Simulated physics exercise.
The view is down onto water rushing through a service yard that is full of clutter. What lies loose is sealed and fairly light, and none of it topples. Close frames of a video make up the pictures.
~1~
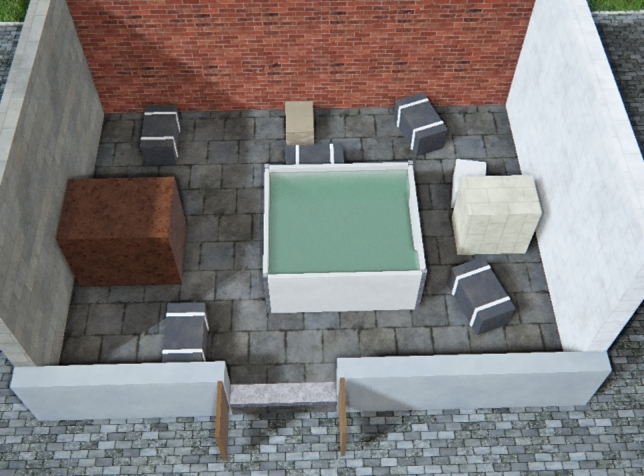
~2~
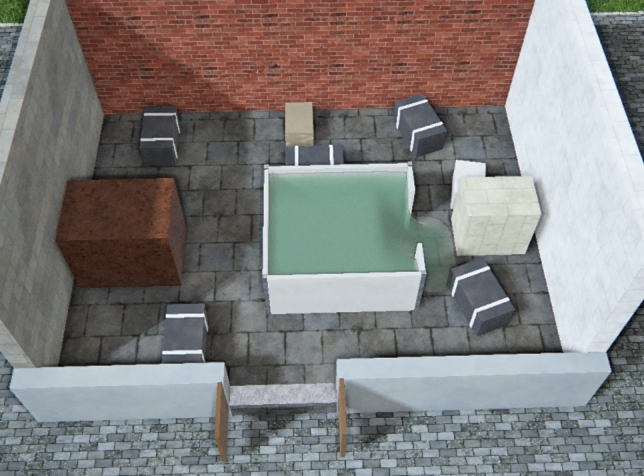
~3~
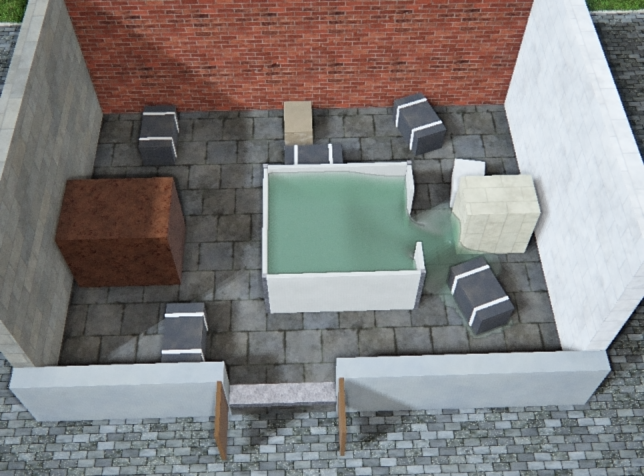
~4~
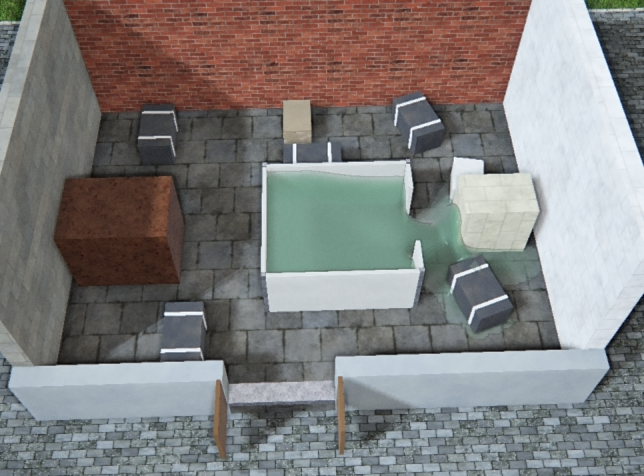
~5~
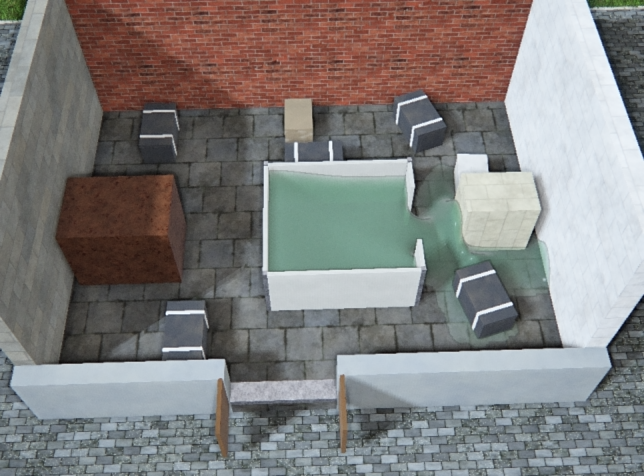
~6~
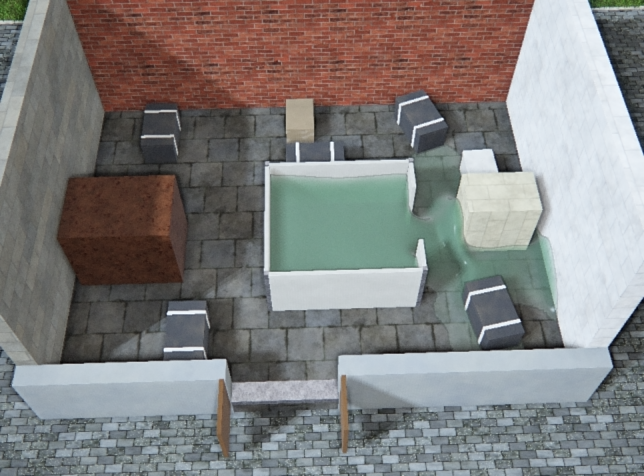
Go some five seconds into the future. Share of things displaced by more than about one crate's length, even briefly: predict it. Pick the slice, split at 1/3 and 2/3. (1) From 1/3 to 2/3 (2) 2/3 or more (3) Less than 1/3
2, 2/3 or more.
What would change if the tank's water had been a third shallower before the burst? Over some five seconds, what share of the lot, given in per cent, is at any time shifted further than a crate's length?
Something like 60 percent.
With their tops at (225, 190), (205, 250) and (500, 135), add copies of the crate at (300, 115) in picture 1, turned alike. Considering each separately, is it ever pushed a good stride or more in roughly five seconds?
First remains in place, second remains in place, third driven off.
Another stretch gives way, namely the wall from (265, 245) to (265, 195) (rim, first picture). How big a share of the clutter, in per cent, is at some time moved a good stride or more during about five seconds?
40 percent, give or take.
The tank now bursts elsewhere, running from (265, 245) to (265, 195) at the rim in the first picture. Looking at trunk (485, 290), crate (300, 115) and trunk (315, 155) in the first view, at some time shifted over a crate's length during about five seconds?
Taking them in order, less than that, displaced that much, less than that.
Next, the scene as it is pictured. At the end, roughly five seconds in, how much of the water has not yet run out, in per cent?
Close to 98 percent of it stays.
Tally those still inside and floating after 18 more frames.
I make it 1.
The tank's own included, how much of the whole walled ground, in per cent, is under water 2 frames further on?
My figure is about 35 percent.
A moment on, 2 of 7 are well off their spots; 0 afloat.
Next, 2 of 7 are well off their spots; 2 afloat.
Later, 3 of 7 are well off their spots; 1 afloat.
In the end, 5 of 7 are well off their spots, and 5 have been at some point; 3 afloat.
